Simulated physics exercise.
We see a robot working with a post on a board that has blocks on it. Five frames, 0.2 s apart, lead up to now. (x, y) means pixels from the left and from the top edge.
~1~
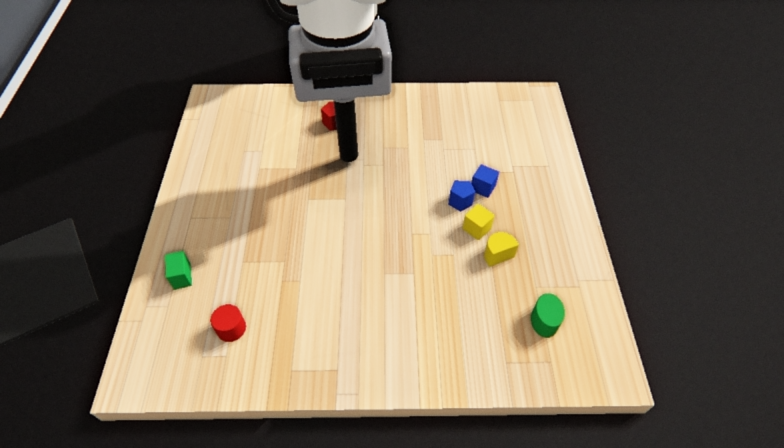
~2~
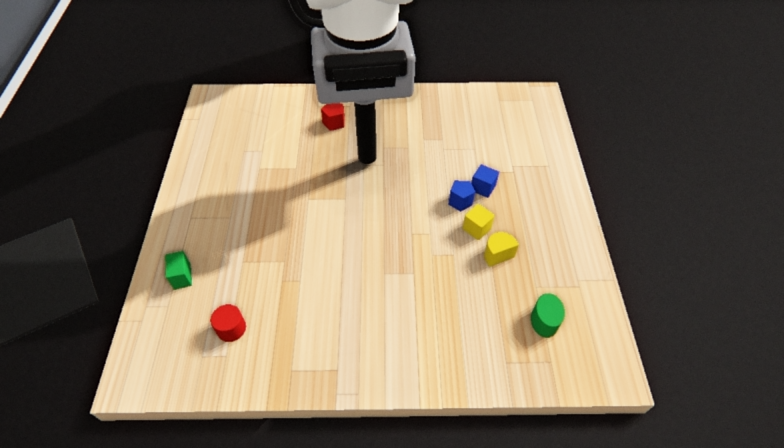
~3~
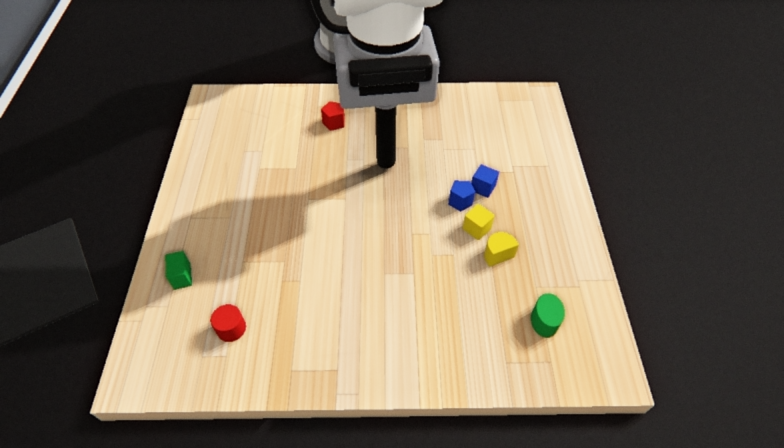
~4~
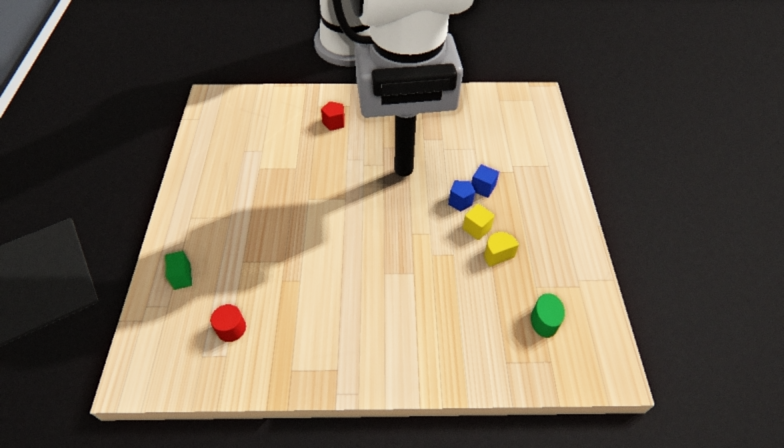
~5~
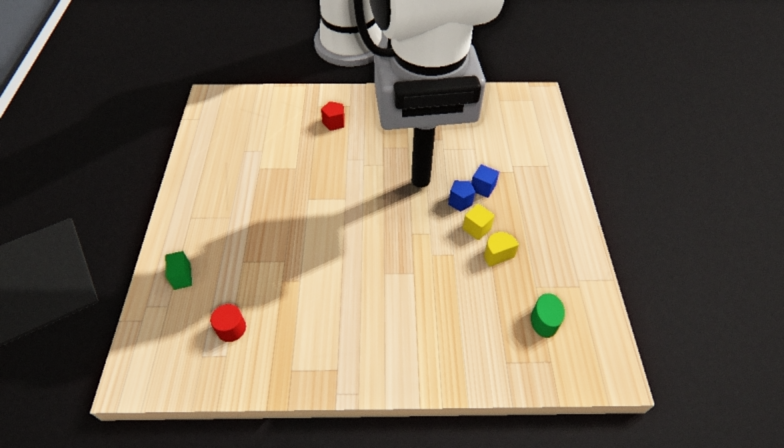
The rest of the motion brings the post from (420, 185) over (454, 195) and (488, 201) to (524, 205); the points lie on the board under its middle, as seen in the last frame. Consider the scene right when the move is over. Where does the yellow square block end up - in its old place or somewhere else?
It will end up elsewhere.
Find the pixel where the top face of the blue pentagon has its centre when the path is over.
Expect it around (499, 205).
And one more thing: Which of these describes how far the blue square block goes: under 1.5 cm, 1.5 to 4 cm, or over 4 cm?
Short: Under 1.5 cm.
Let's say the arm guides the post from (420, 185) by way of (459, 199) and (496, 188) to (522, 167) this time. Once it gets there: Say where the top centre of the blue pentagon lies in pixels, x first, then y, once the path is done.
Located at (492, 199).
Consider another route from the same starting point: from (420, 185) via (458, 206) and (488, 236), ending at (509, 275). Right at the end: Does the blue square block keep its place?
Yes, I think so.
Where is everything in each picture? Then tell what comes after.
In the first frame, post's lower end (349, 156); blue pentagon (463, 188); yellow square block (480, 215); blue square block (486, 174); yellow D-shaped block (501, 242).
In the second frame, post (367, 158); blocks still.
In the third frame, post (386, 162); blocks still.
In the fourth frame, post (404, 170); blocks still.
In the fifth frame, post (421, 181); blue pentagon (463, 188); yellow square block (480, 215); blue square block (486, 174); yellow D-shaped block (501, 242).
What follows on the original path. One third of the way, post (455, 191); blue pentagon (472, 194), turned 25° clockwise.
Two thirds of the way, post (491, 197); blue pentagon (498, 205), turned 80° clockwise; yellow square block (484, 221), turned 35° clockwise; blue square block (492, 172), turned 15° anticlockwise.
At the end, post (525, 200); blue pentagon (499, 205), turned 80° clockwise; yellow square block (484, 221), turned 35° clockwise; blue square block (492, 171), turned 20° anticlockwise; yellow D-shaped block still.
